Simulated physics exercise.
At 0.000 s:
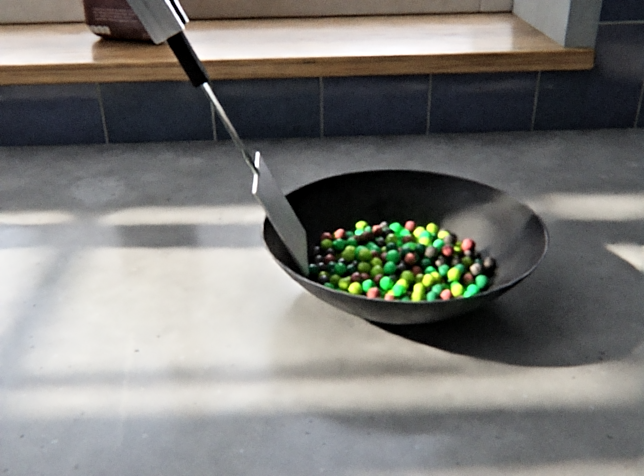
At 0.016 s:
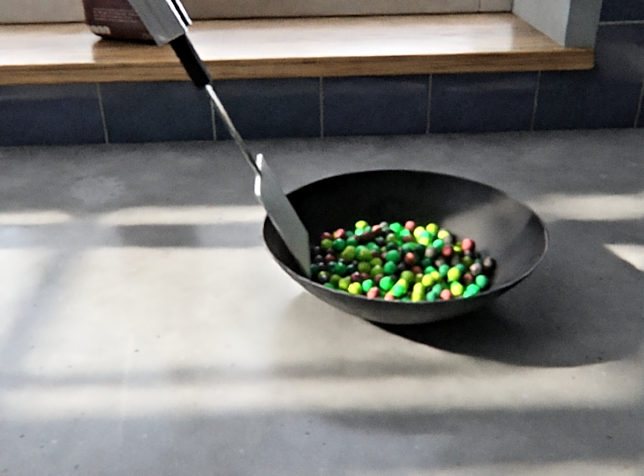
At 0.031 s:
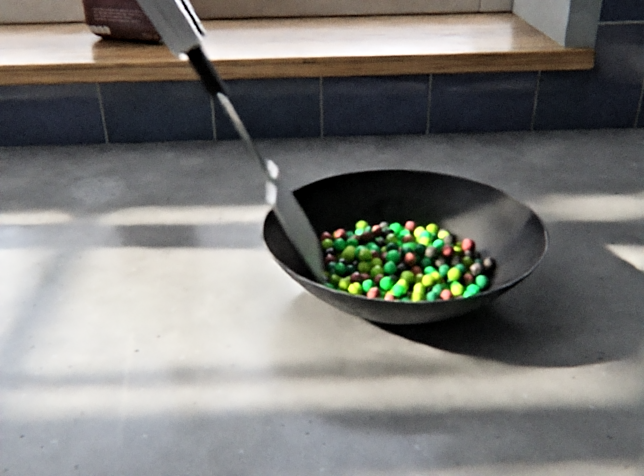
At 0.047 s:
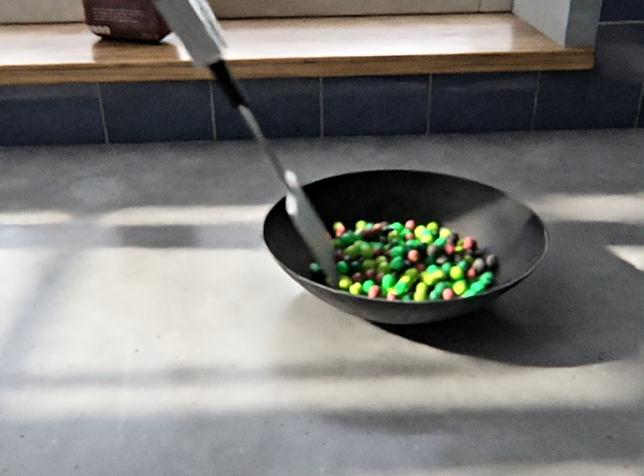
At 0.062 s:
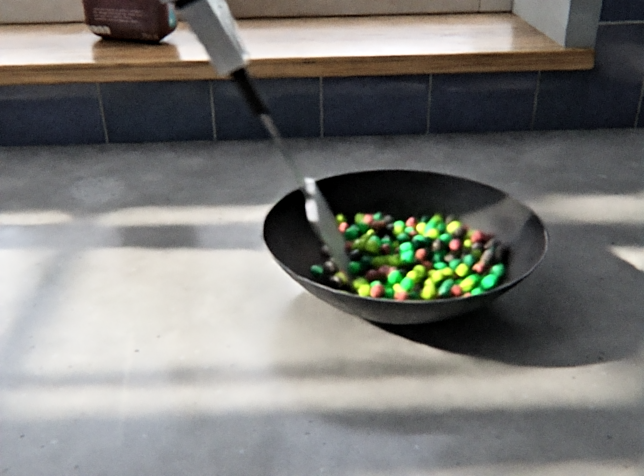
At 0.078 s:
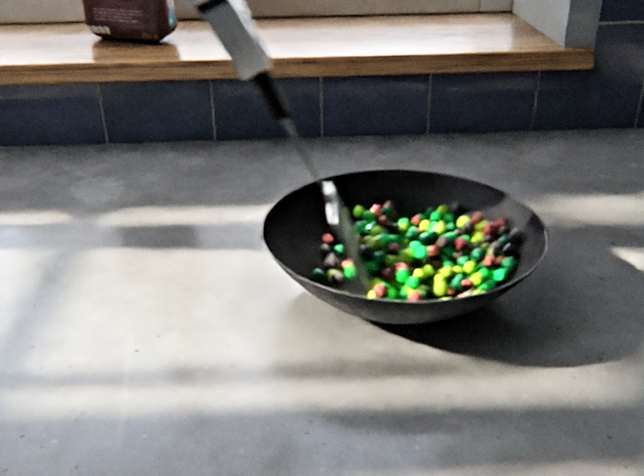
A spatula resting at the left side of a black wok swept to the right into a pile of green, yellow, red and dark round sweets, pushing them toward the right side of the wok.
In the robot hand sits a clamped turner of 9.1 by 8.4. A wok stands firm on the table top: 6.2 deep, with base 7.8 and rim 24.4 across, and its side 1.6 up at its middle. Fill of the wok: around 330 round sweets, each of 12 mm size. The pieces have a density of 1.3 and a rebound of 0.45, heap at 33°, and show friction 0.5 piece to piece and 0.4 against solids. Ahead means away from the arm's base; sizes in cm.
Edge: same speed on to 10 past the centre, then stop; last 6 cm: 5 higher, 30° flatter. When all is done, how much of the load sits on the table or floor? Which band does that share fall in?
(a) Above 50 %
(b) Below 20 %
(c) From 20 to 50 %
The answer is a.
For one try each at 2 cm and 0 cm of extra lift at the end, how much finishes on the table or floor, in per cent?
Near 60 and 65 percent respectively.
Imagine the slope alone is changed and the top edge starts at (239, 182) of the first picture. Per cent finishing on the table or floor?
Some 55 per cent.
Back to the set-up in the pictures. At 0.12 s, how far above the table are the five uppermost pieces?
I'd put them at about 7 centimetres above the table.
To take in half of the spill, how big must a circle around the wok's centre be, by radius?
Roughly 48 cm.
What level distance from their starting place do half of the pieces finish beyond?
Level distance of around 20 cm.
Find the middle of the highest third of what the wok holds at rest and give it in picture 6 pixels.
Roughly at (464, 254).
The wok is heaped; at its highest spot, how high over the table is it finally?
It reaches roughly 4.5 cm.
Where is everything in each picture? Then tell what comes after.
In the first picture, the turner top edge at (256, 171), sloping 64°; upper third of the load around (398, 257), from x 315 to 490, top at y 225; 331 in the wok.
In the second picture, the turner top edge at (259, 173), sloping 64°; upper third of the load around (398, 257), from x 315 to 490, top at y 225.
In the third picture, the turner top edge at (271, 181), sloping 64°; upper third of the load around (398, 257), from x 315 to 490, top at y 225.
In the fourth picture, the turner top edge at (291, 191), sloping 64°; upper third of the load around (402, 256), from x 315 to 490, top at y 225.
In the fifth picture, the turner top edge at (311, 198), sloping 64°; upper third of the load around (416, 250), from x 315 to 505, top at y 220.
In the sixth picture, the turner top edge at (330, 201), sloping 64°; upper third of the load around (434, 245), from x 320 to 515, top at y 210; 331 in the wok.
After 0.12 s, sloping 64°, highest piece 7 above the table; 331 in the wok.
After 0.15 s, sloping 55°, highest piece 10 above the table; 321 in the wok, 10 on the blade or in flight.
After 0.37 s, sloping 34°, highest piece 28 above the table; 142 in the wok, 64 on the table or floor, 125 on the blade or in flight.
After 1.42 s, sloping 34°, highest piece 4 above the table; 189 on the table or floor, 142 in the wok.
In the end, 189 on the table or floor, 142 in the wok. That is 57 % on the table or floor.
